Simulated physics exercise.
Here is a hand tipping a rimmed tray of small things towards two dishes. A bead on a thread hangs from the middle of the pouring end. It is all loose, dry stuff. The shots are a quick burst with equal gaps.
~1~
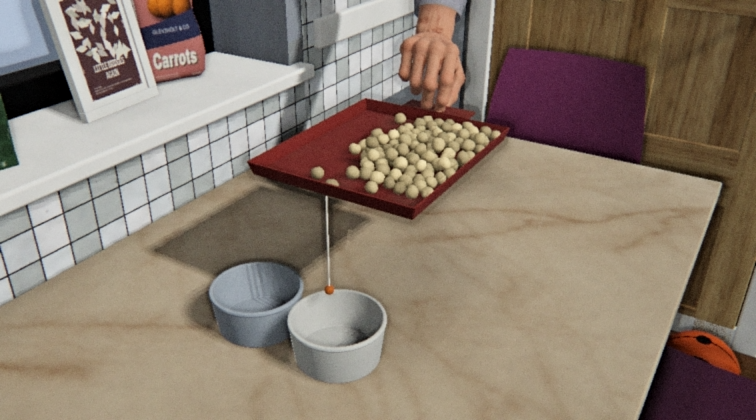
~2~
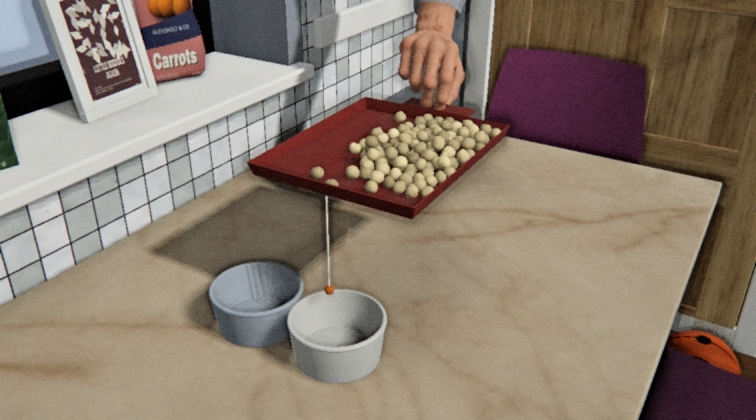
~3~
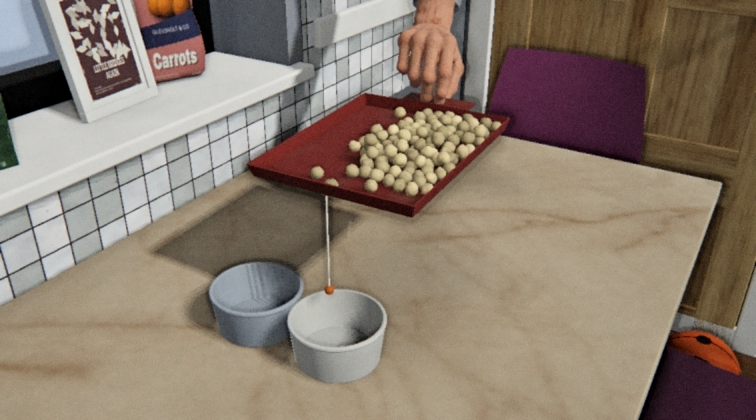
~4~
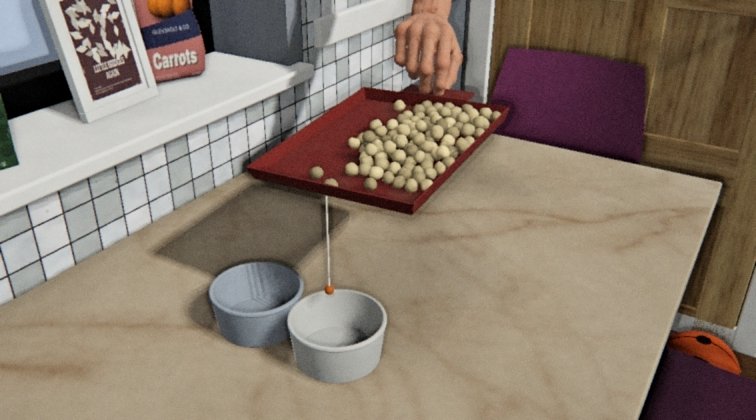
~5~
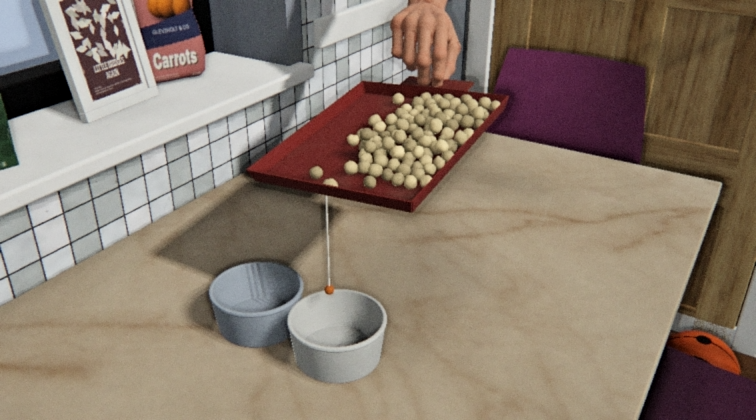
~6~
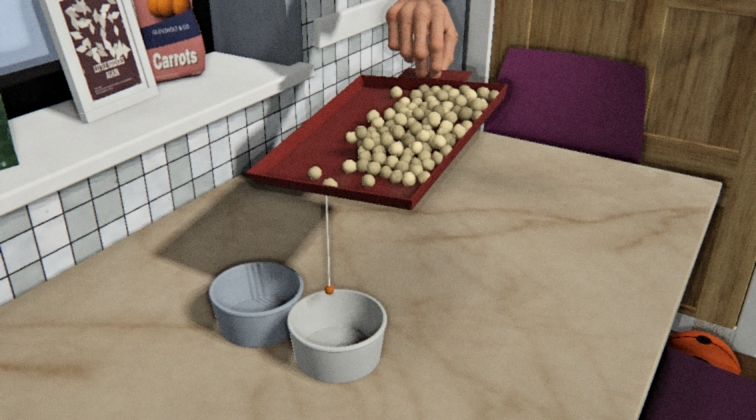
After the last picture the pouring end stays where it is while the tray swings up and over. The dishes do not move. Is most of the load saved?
They take over half between them.
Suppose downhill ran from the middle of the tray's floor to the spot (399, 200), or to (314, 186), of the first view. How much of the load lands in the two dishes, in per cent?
In turn 20 and 50 in a hundred.
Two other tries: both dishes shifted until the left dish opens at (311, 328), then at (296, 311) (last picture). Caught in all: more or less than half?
The first try: Not half. The second: The smaller part.
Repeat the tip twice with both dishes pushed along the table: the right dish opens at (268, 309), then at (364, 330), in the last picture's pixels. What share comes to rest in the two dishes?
About 50 and 60 per cent.
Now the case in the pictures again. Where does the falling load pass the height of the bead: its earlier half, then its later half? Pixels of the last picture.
Around (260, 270) and then (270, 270).
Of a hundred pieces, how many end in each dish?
Left dish near 80 in a hundred; right dish near 10.
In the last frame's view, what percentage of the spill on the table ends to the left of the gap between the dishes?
About 100 per cent.
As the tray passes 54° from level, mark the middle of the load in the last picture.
Around (315, 145).
Shortly afterwards, tray tipped steeply; all but a few on the tray; only a few in the left dish.
Next, tray tipped right over; near a quarter on the tray; a little in the right dish; near a third in the left dish; a little outside both; near a quarter in the air.
Some moments later, tray tipped past a quarter turn; a little in the right dish; the bulk in the left dish; near a quarter outside both.
In the end, tray tipped past a quarter turn; a little in the right dish; the bulk in the left dish; near a quarter outside both.
